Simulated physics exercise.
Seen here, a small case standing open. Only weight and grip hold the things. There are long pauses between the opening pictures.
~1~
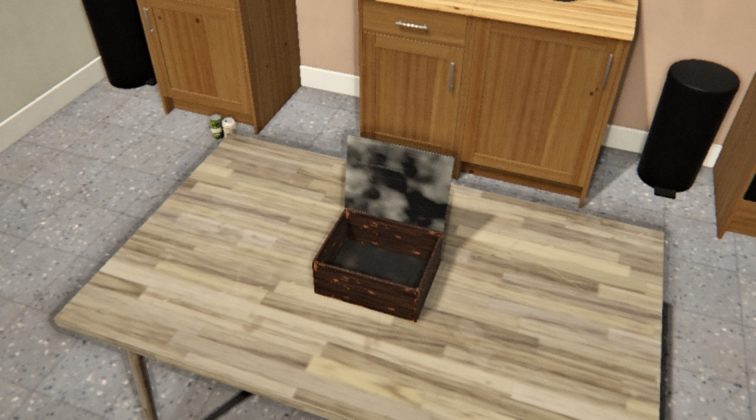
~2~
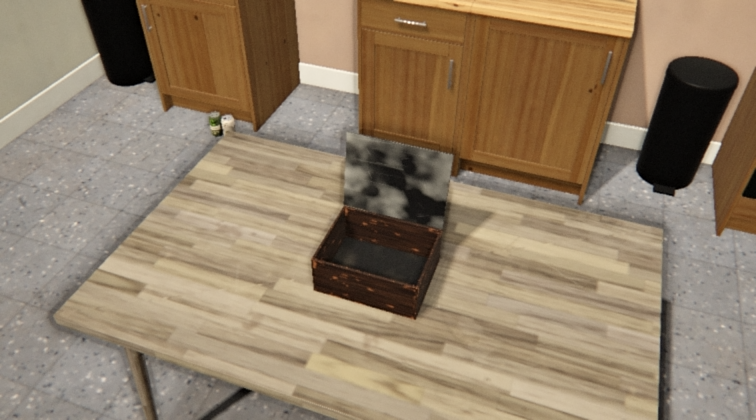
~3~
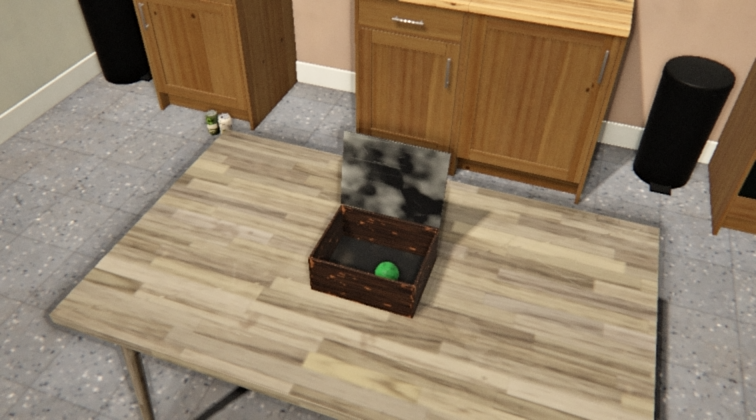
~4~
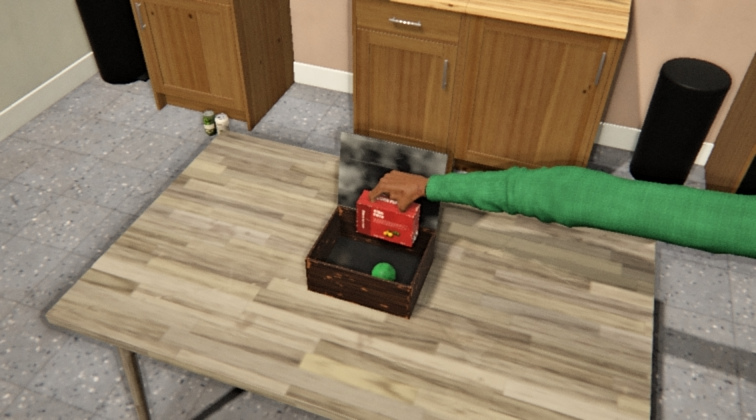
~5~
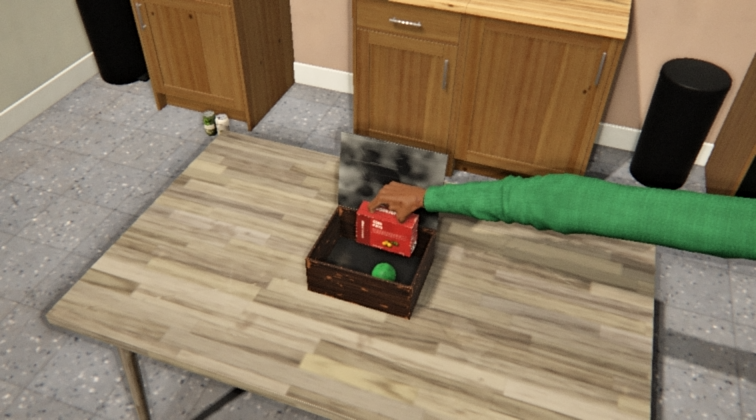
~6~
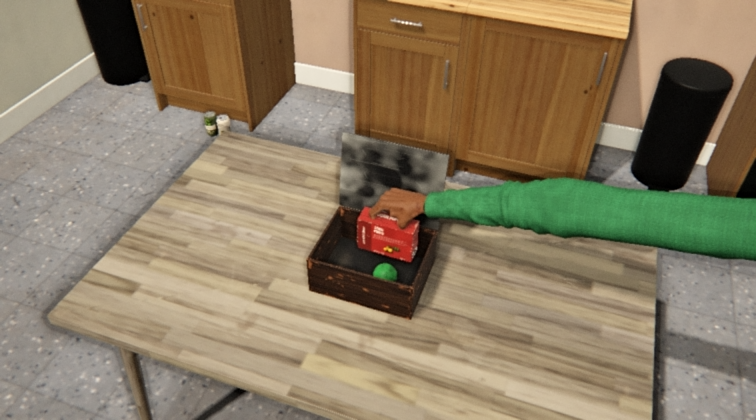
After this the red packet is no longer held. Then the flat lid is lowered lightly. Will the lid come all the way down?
Outcome: The lid sits on the rim.
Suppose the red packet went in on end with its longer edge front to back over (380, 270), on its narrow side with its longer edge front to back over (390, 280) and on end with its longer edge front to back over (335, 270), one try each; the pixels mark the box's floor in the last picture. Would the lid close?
First try: It closes; second try: It stays ajar; third try: It will not close.
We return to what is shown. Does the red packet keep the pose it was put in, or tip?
The red packet stays as placed.
Then, 1.00 s on from there, lid starting down; red packet shifted a little near (387, 252).
Then, 1.50 s on from there, lid 68° above the rim; red packet shifted a little near (387, 252).
Then, 1.80 s on from there, lid 32° above the rim; red packet shifted a little near (387, 252).
Then, 2.00 s on from there, lid shut; red packet shifted a little near (387, 252).
In the end, lid shut; moved from the start, red packet; green ball unmoved. At the end, from the last picture's camera, red packet near (387, 252).
